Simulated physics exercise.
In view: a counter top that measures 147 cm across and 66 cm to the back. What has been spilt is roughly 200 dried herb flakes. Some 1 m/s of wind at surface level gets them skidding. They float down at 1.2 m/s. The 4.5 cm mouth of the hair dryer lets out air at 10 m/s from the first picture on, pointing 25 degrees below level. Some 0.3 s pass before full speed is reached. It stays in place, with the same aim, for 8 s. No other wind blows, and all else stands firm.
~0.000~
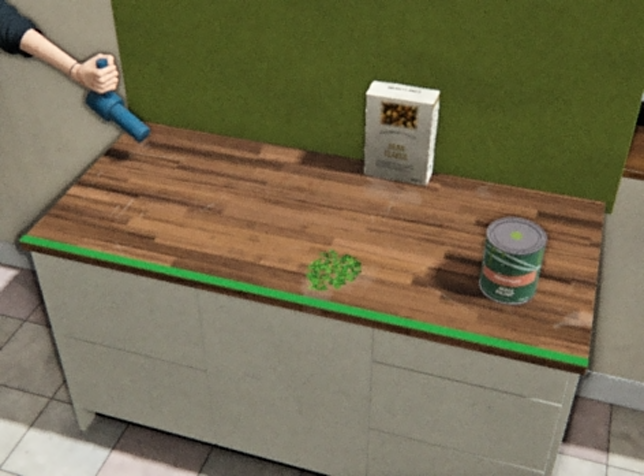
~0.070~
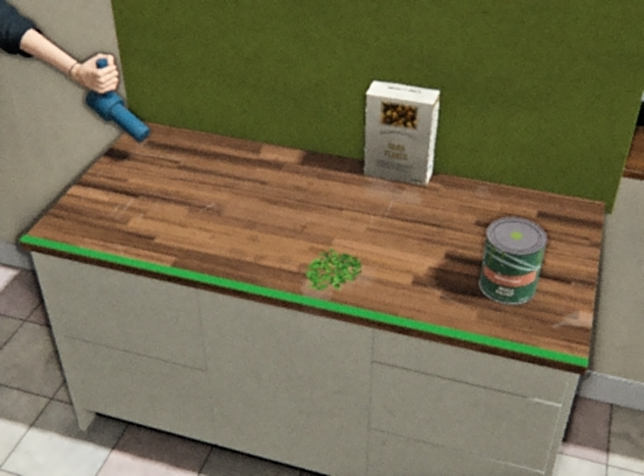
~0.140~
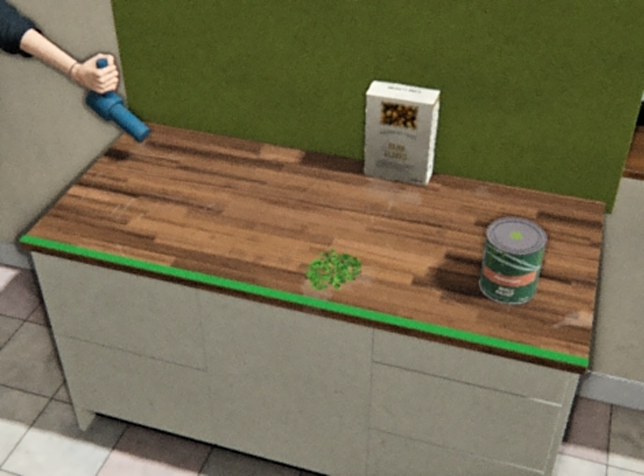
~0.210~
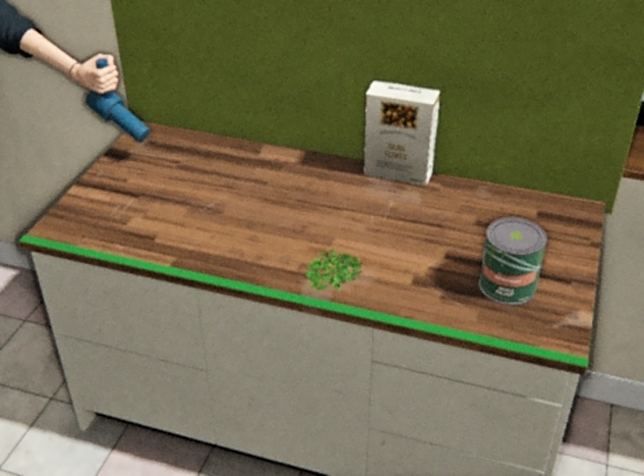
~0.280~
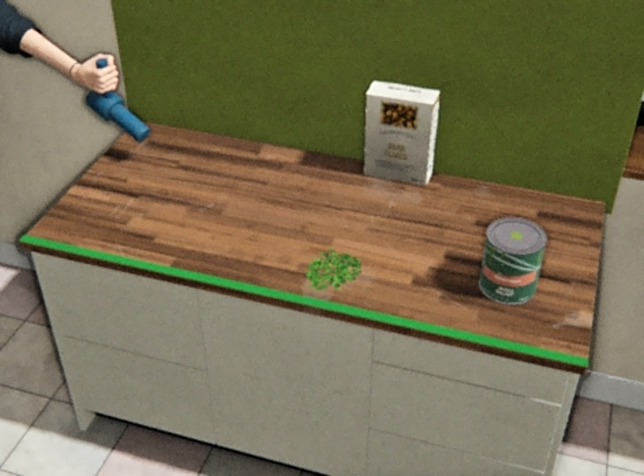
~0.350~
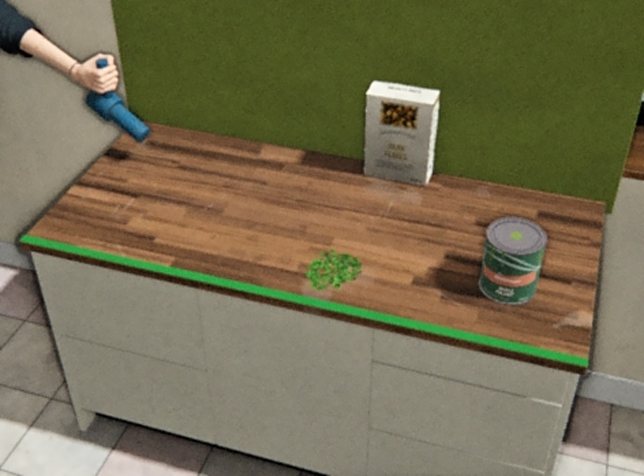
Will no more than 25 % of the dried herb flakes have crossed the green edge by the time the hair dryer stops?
No: Chances are the quarter threshold gets crossed at that edge.
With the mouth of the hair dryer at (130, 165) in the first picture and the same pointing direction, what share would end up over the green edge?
I'd put it at around 70 per cent.
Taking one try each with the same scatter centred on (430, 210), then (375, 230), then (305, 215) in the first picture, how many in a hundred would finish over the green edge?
About 0, 2 and 20 in a hundred, in that order.
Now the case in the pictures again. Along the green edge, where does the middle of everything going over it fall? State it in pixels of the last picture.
(423, 331).
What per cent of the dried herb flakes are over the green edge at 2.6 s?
It comes to around 100 %.
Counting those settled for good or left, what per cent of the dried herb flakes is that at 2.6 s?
That works out to some 100 %.
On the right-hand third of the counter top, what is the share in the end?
I'd estimate around 0 per cent.
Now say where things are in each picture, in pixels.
The middle of the dried herb flakes is near (336, 272), none has stirred yet and the mouth of the hair dryer is at (144, 136), in the first frame.
The middle of the dried herb flakes is near (335, 272), none has stirred yet and the green edge is centred on (279, 299), in the second frame.
The middle of the dried herb flakes is near (335, 272), none has stirred yet, the top of a tin is at (517, 235) and the top of a carton is at (403, 92), in the third frame.
The middle of the dried herb flakes is near (335, 272) and none has stirred yet, in the fourth frame.
The middle of the dried herb flakes is near (335, 272) and none has stirred yet, in the fifth frame.
The middle of the dried herb flakes is near (335, 272) and none has stirred yet, in the sixth frame.
After 1.6 s, 100 % are over the green edge; 100 % have settled or left.
After 2.6 s, 100 % are over the green edge; 100 % have settled or left.
After 4.4 s, 100 % are over the green edge; 100 % have settled or left.
After 8.0 s, at the end, 100 % are over the green edge.
